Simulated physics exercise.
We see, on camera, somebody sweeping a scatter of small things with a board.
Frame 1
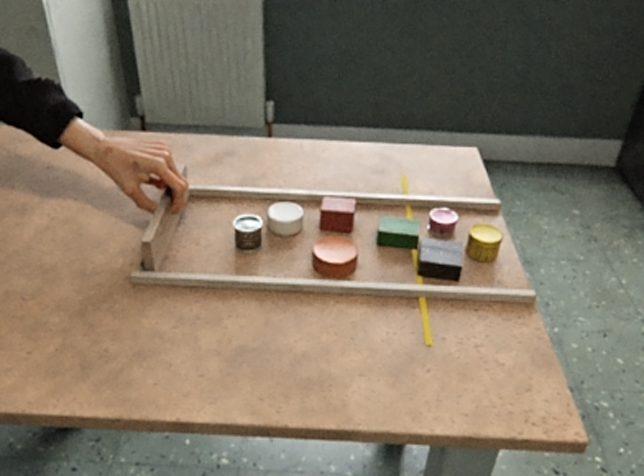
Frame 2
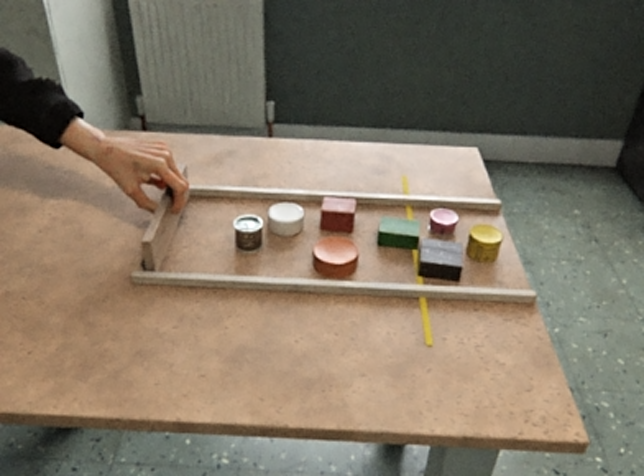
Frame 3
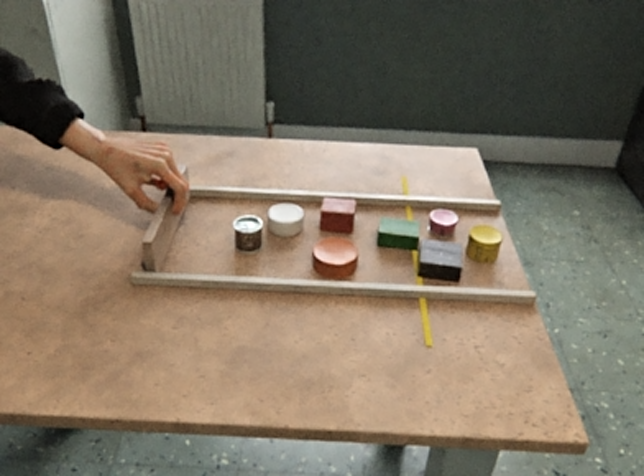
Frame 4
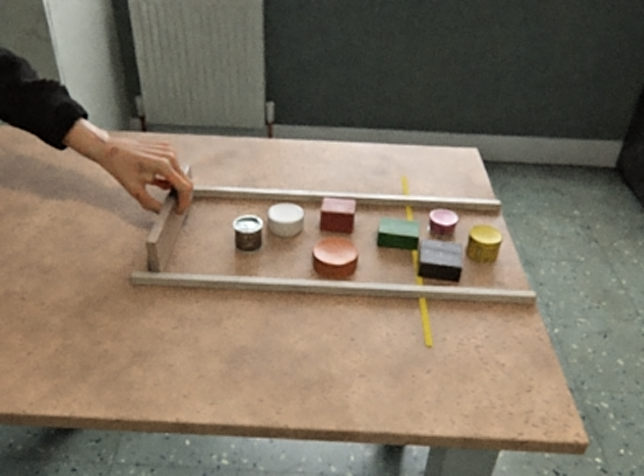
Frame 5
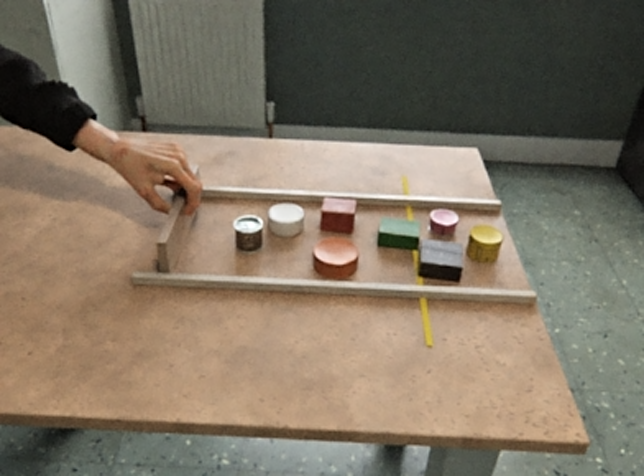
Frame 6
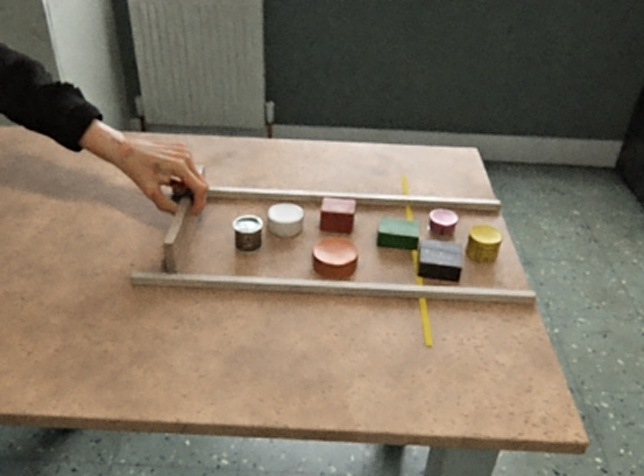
A hand slid a wooden board slightly to the right between two rails on a table, while the scattered small tubs, pots and blocks ahead of it, some near a yellow tape line, stayed still.
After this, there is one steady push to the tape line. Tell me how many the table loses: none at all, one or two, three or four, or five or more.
The table loses none at all.
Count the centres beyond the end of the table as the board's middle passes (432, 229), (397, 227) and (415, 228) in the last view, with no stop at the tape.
Taking the places in turn, the counts are 1, 0 and 0.
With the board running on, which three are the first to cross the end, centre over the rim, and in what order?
Order, earliest first: The yellow tub; the black block; the green block.
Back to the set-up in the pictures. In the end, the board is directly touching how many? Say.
Result: 4 in all.
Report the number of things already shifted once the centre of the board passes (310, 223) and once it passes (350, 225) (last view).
The number moved is 4 and then 5.
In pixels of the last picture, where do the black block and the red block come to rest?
Around (484, 266), then around (423, 206).
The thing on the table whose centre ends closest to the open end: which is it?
The yellow tub ends nearest.
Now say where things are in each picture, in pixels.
In the first frame, yellow tub (484, 243); pink pot (442, 223); black block (440, 259); board (168, 215); tape (414, 244).
In the second frame, pink pot (443, 223); red block (338, 215).
In the third frame, black block (440, 260); brown pot (248, 235).
In the fourth frame, yellow tub (484, 244); orange tub (335, 258).
In the fifth frame, pink pot (443, 224); board (182, 217).
In the sixth frame, yellow tub (484, 244); pink pot (442, 224); black block (440, 260); board (188, 217); tape (414, 245).
Soon after, none off yet; yellow tub at rest near (484, 244); pink pot at rest near (442, 224); black block at rest near (440, 260).
Then, none off yet; yellow tub at rest near (484, 244); pink pot at rest near (443, 224); black block moving near (449, 261).
At rest, the number that fall off is zero.
